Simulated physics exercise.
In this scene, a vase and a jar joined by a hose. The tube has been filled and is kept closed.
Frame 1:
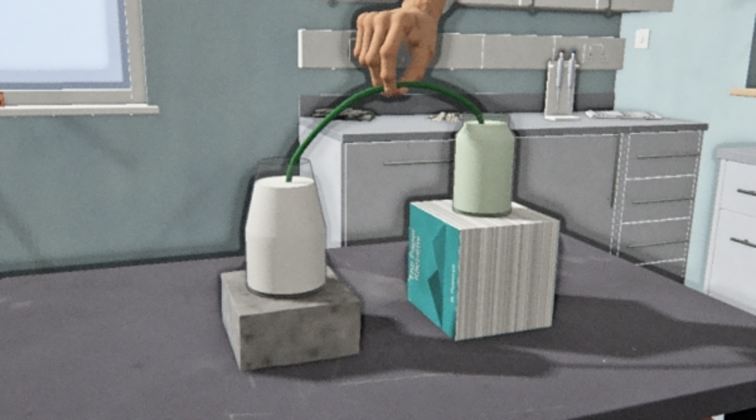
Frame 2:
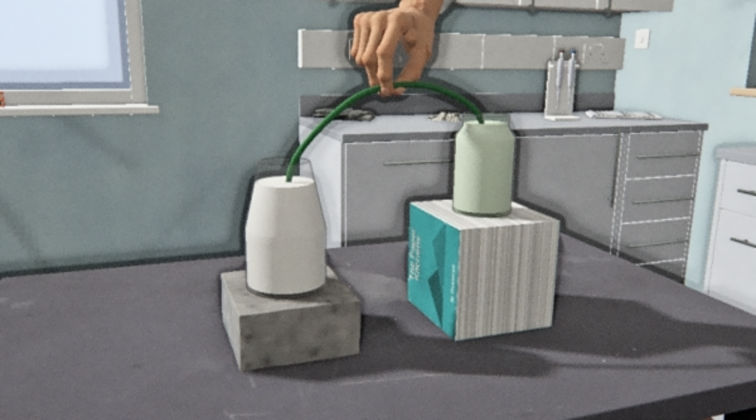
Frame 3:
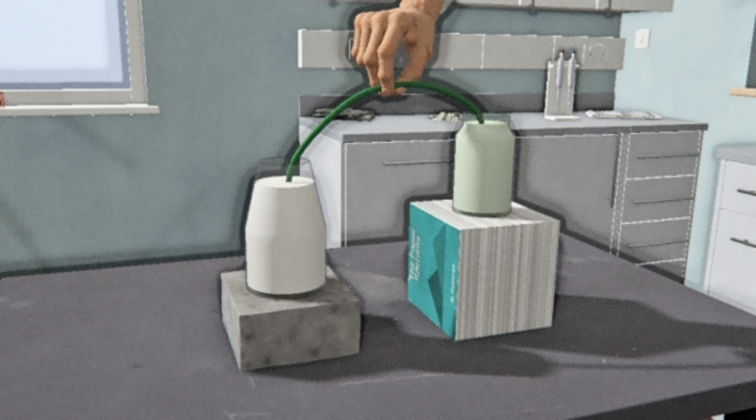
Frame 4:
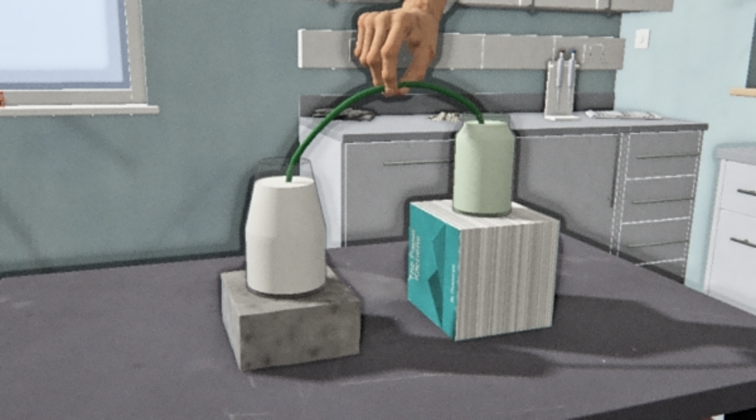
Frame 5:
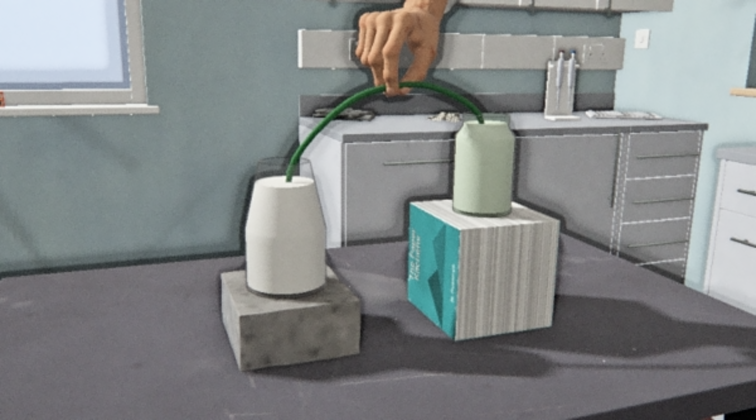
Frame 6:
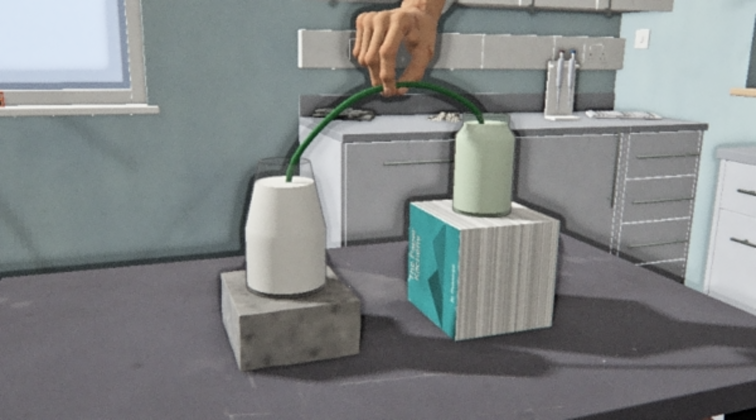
A hand pinches a green hose arched between a white vase and a green jar, motionless.
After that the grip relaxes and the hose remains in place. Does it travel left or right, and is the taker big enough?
It flows to the left, and the receiving one spills over.
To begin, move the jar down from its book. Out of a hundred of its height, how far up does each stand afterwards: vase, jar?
35 % and 100 %, in order.
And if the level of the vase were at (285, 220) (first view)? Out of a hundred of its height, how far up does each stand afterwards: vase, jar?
The first settles near 85 per cent, the second near 45 per cent.
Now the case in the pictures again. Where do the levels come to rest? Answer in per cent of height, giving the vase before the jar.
In order: 100 %, then 60 %.
Soon after, the vase is nearly full; the jar is about three quarters full.
Later, the vase is full to the brim; the jar is about two thirds full; some has gone over the lower rim.
In the end, the vase is full to the brim; the jar is about two thirds full; some has gone over the lower rim; the two surfaces are level.
